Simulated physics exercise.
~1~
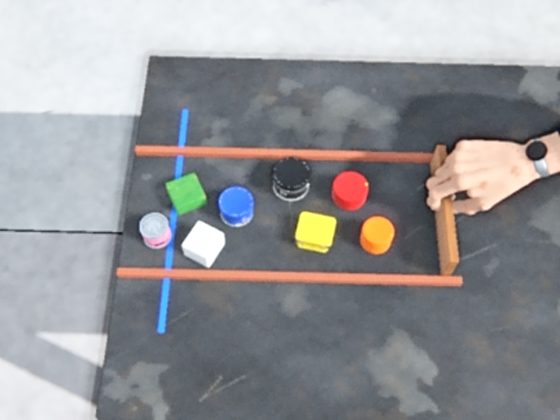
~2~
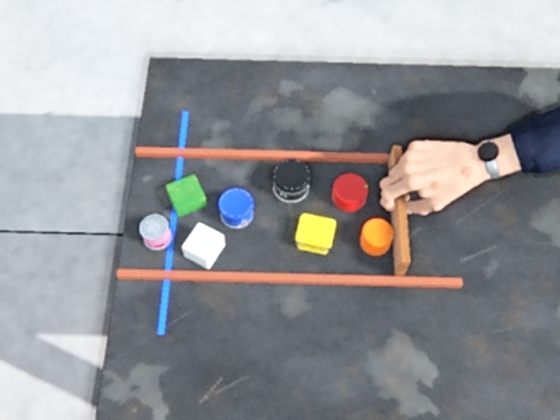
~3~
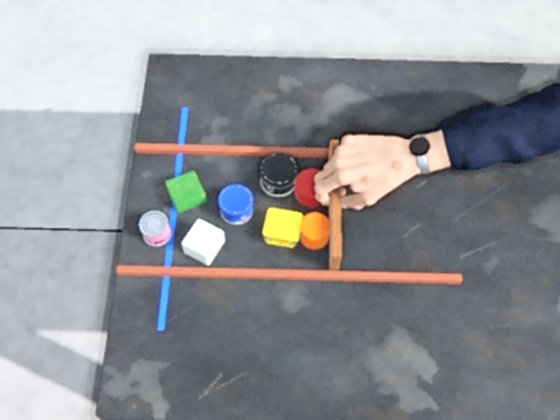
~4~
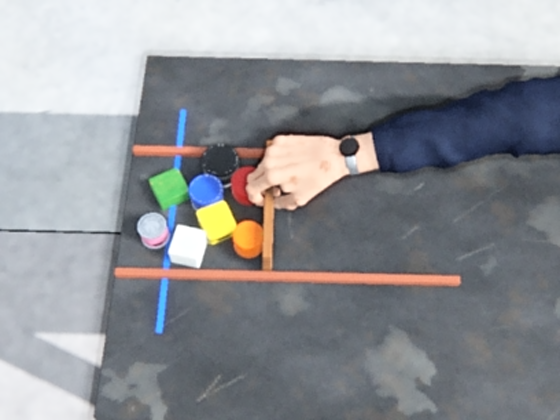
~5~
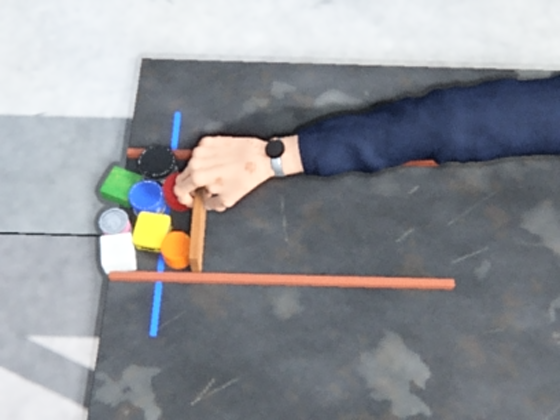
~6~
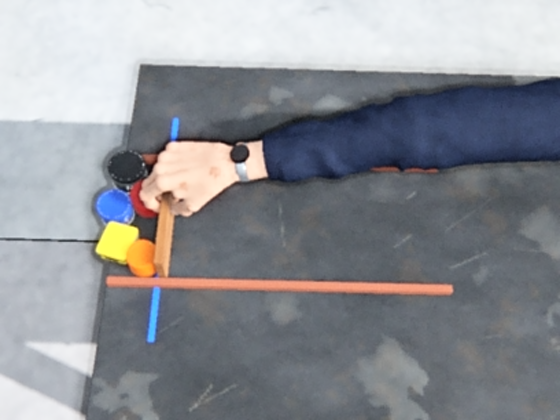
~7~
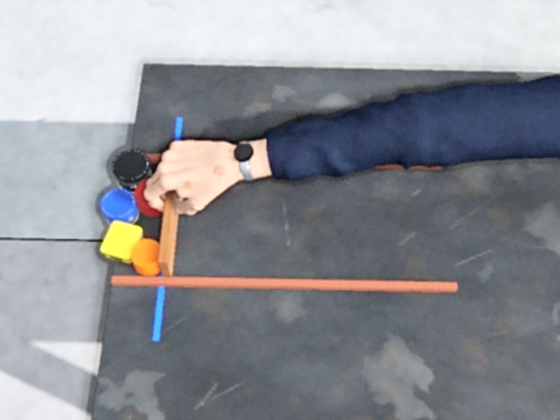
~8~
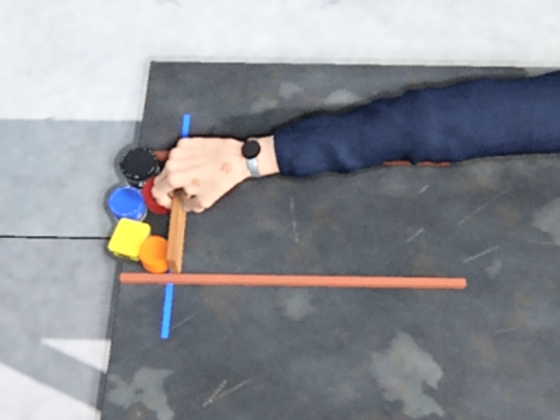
The clip shows a hand sliding a wooden board leftward between two reddish rods, gathering colourful lids, blocks and tins toward a dark table's edge. The board stops near the blue tape, with the green block, white block and pink pot gone over the edge and the others still on the table.
